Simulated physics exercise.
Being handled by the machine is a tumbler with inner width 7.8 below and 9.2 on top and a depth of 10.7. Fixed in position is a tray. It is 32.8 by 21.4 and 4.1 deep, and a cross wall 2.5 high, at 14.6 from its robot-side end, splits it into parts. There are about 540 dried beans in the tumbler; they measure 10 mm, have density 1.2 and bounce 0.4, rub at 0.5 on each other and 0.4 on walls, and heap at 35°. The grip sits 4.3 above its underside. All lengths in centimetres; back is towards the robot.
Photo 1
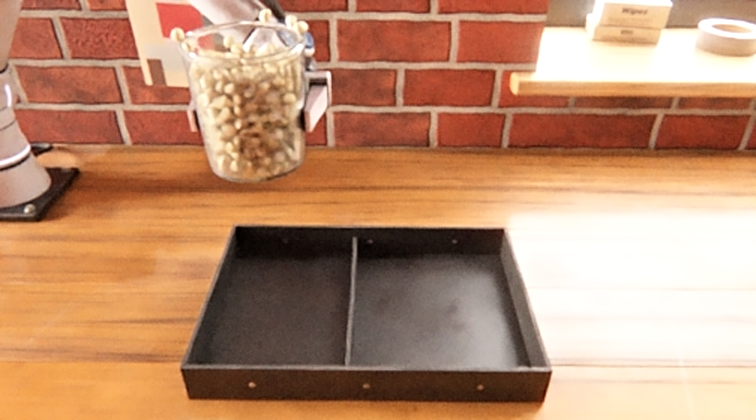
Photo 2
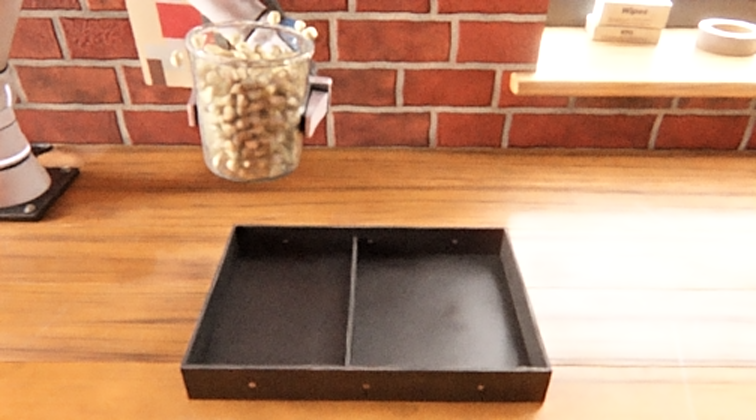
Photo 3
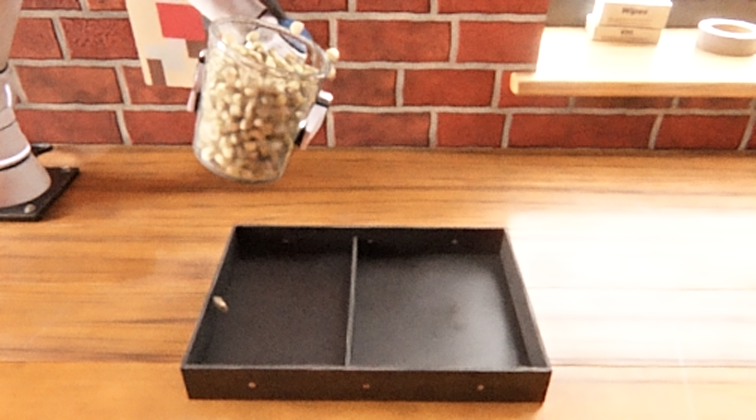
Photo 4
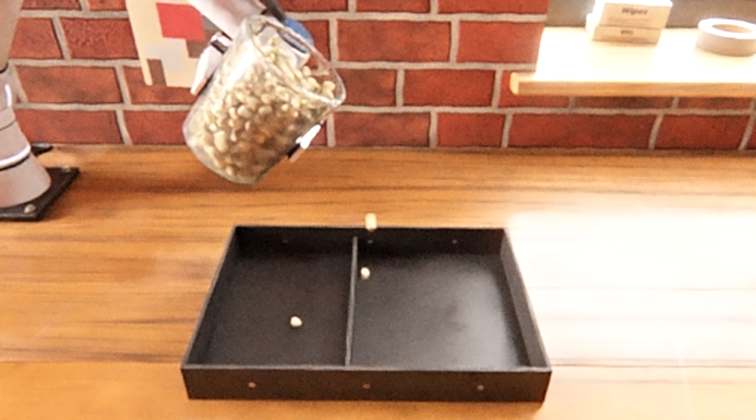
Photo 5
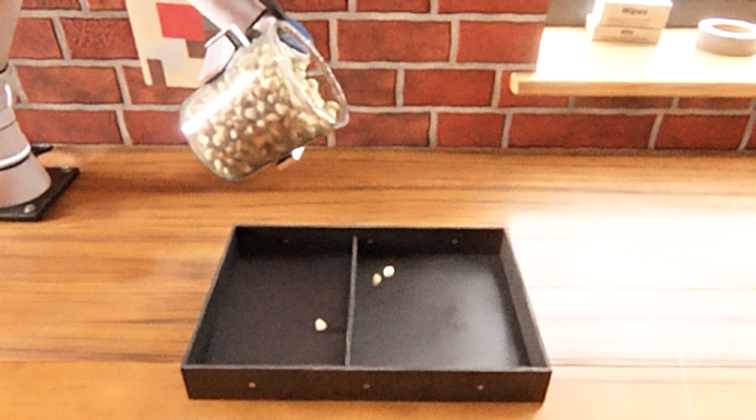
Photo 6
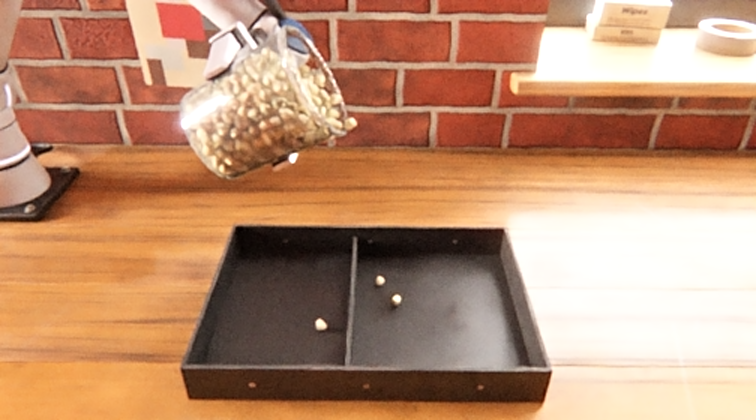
The clip opens with a robot gripper holding a clear tumbler heaped with pale dried beans above an empty black tray split by a cross wall. The gripper tilts the tumbler steeply to the right, and a few beans drop, leaving one in the left part and two in the right.
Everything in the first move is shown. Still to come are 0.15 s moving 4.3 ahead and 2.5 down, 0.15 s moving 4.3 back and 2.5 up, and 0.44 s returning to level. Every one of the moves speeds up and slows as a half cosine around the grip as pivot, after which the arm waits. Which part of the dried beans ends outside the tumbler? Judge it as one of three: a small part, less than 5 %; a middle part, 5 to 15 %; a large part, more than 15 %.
A middle part, 5 to 15 %.
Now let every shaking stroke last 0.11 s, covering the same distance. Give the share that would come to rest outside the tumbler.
Then about 10 per cent.
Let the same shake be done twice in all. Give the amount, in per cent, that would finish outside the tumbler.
In that case it would be near 10 percent.
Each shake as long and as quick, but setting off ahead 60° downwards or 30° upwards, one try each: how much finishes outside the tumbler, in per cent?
Roughly 0 per cent, then 20 per cent.
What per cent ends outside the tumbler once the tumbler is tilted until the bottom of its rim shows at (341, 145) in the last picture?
The share is about 20 percent.
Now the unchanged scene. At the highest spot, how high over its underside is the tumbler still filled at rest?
I'd say near 11.0 cm from the bottom.
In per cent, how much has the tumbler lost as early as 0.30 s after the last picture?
Around 5 percent at that moment.
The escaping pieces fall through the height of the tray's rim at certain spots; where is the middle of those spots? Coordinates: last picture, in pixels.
Close to pixel (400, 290).
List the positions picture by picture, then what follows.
In the first picture, tumbler middle at (251, 104), level; upper third of the load around (249, 73), from x 180 to 300, top at y 15; 537 in the tumbler.
In the second picture, tumbler middle at (252, 104), tilted 6° forward; upper third of the load around (251, 74), from x 175 to 310, top at y 20; 536 in the tumbler, 1 in flight or on a rim.
In the third picture, tumbler middle at (256, 105), tilted 21° forward; upper third of the load around (256, 75), from x 205 to 335, top at y 30; 535 in the tumbler, 1 in the robot-side part, 1 in flight or on a rim.
In the fourth picture, tumbler middle at (259, 107), tilted 40° forward; upper third of the load around (260, 80), from x 195 to 370, top at y 40; 534 in the tumbler, 1 in the robot-side part, 1 in the far-side part, 1 in flight or on a rim.
In the fifth picture, tumbler middle at (262, 109), tilted 55° forward; upper third of the load around (266, 85), from x 195 to 390, top at y 45; 534 in the tumbler, 2 in the far-side part, 1 in the robot-side part.
In the sixth picture, tumbler middle at (263, 110), tilted 61° forward; upper third of the load around (264, 87), from x 195 to 395, top at y 55; 534 in the tumbler, 2 in the far-side part, 1 in the robot-side part.
Then, 0.30 s after the last picture, tilted 61° forward, highest piece 27 above the table; 498 in the tumbler, 3 in the far-side part, 1 in the robot-side part, 35 in flight or on a rim.
Then, 0.59 s after the last picture, tilted 16° forward, highest piece 30 above the table; 493 in the tumbler, 38 in the far-side part, 4 in the robot-side part, 2 in flight or on a rim.
Then, 0.94 s after the last picture, level, highest piece 30 above the table; 493 in the tumbler, 39 in the far-side part, 5 in the robot-side part.
Then, 1.99 s after the last picture, level, highest piece 30 above the table; 493 in the tumbler, 39 in the far-side part, 5 in the robot-side part.
Final count, 493 in the tumbler, 39 in the far-side part, 5 in the robot-side part. That is 8 % outside the tumbler.
